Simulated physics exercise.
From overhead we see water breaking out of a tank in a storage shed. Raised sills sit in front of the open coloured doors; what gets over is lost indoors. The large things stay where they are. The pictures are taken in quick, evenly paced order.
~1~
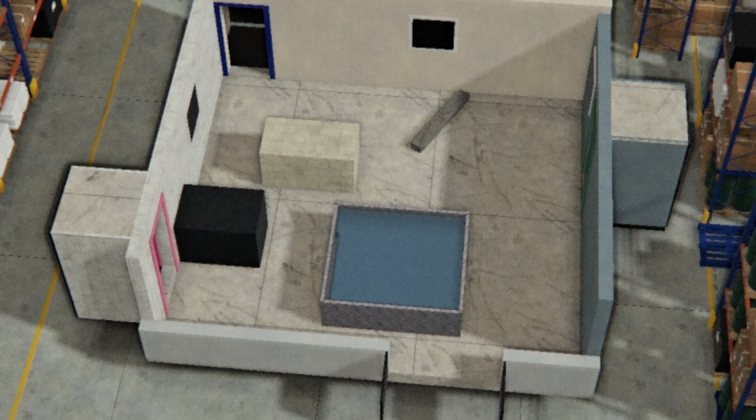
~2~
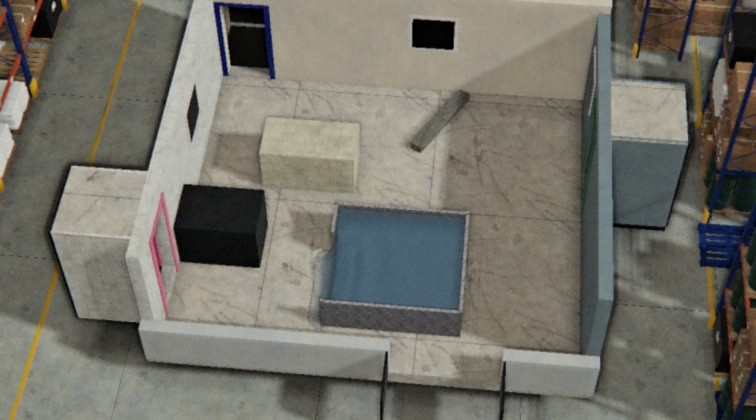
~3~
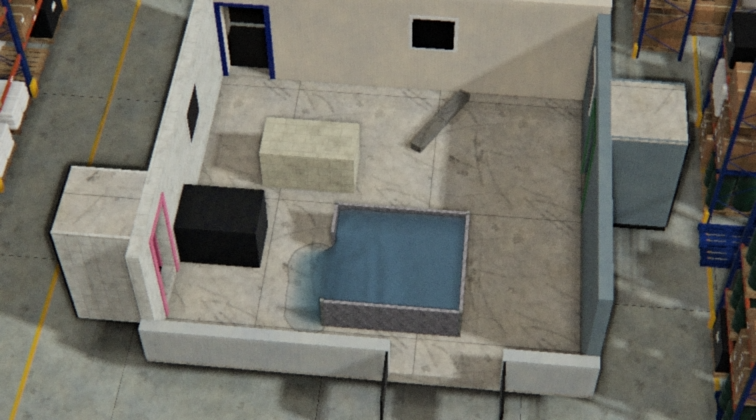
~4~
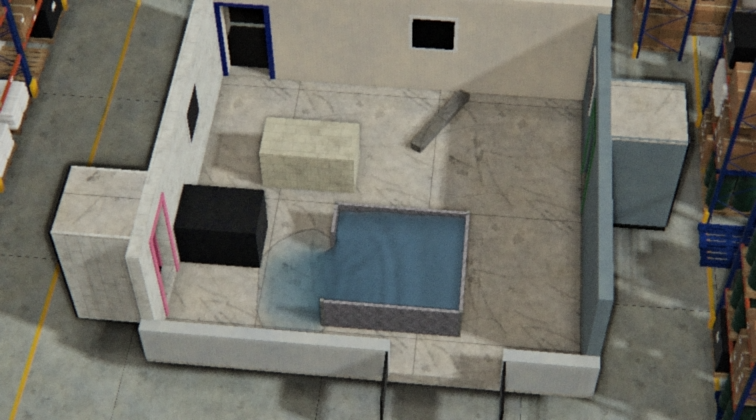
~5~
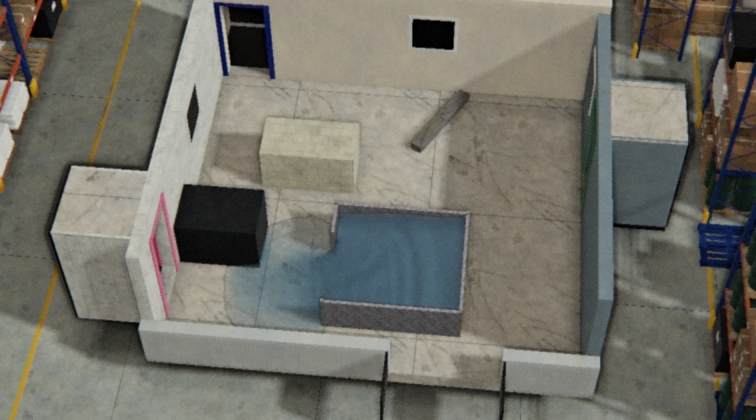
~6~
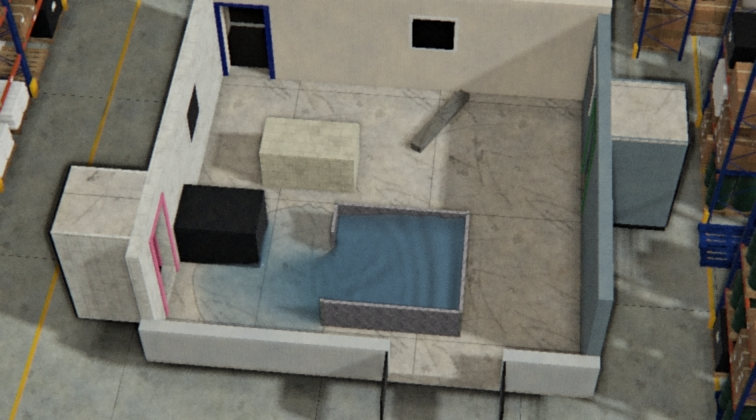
In a storage shed, water breaks from an open tank's left side and spreads left across the floor.
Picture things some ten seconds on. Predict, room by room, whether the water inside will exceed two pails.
Pink door: Exceeds two pails. Green door: Exceeds two pails. Blue door: Exceeds two pails.
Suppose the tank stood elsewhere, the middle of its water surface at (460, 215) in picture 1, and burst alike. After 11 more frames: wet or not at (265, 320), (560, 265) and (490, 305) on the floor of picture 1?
Going through the three places: In the spill, out of reach, out of reach.
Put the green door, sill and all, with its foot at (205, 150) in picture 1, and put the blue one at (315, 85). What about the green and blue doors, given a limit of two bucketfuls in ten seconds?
I'd say the green door beats the mark and the blue door remains short of it.
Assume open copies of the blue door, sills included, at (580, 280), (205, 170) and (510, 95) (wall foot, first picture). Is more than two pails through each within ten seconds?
Below; above; below.
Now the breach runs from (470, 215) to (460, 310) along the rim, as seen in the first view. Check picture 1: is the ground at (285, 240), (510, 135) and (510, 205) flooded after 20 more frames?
Point one not reached; point two reached; point three reached.
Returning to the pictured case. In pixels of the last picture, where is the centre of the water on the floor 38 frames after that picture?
I reckon somewhere around (324, 270).
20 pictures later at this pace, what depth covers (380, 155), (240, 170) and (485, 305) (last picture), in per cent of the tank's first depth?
In order: Roughly 0, 2 and 0 in a hundred.
A moment on, water covers 20 % of the floor; the pink door over two buckets in, the green door not reached, the blue door not reached.
Next, water covers 25 % of the floor; the pink door far over two buckets in, the green door not reached, the blue door not reached.
Then, water covers 35 % of the floor; the pink door far over two buckets in, the green door not reached, the blue door not reached.
Later, water covers 60 % of the floor; the pink door far over two buckets in, the green door wet at the sill, nothing in, the blue door under two buckets in.
In the end, water covers 95 % of the floor; the pink door far over two buckets in, the green door over two buckets in, the blue door over two buckets in.
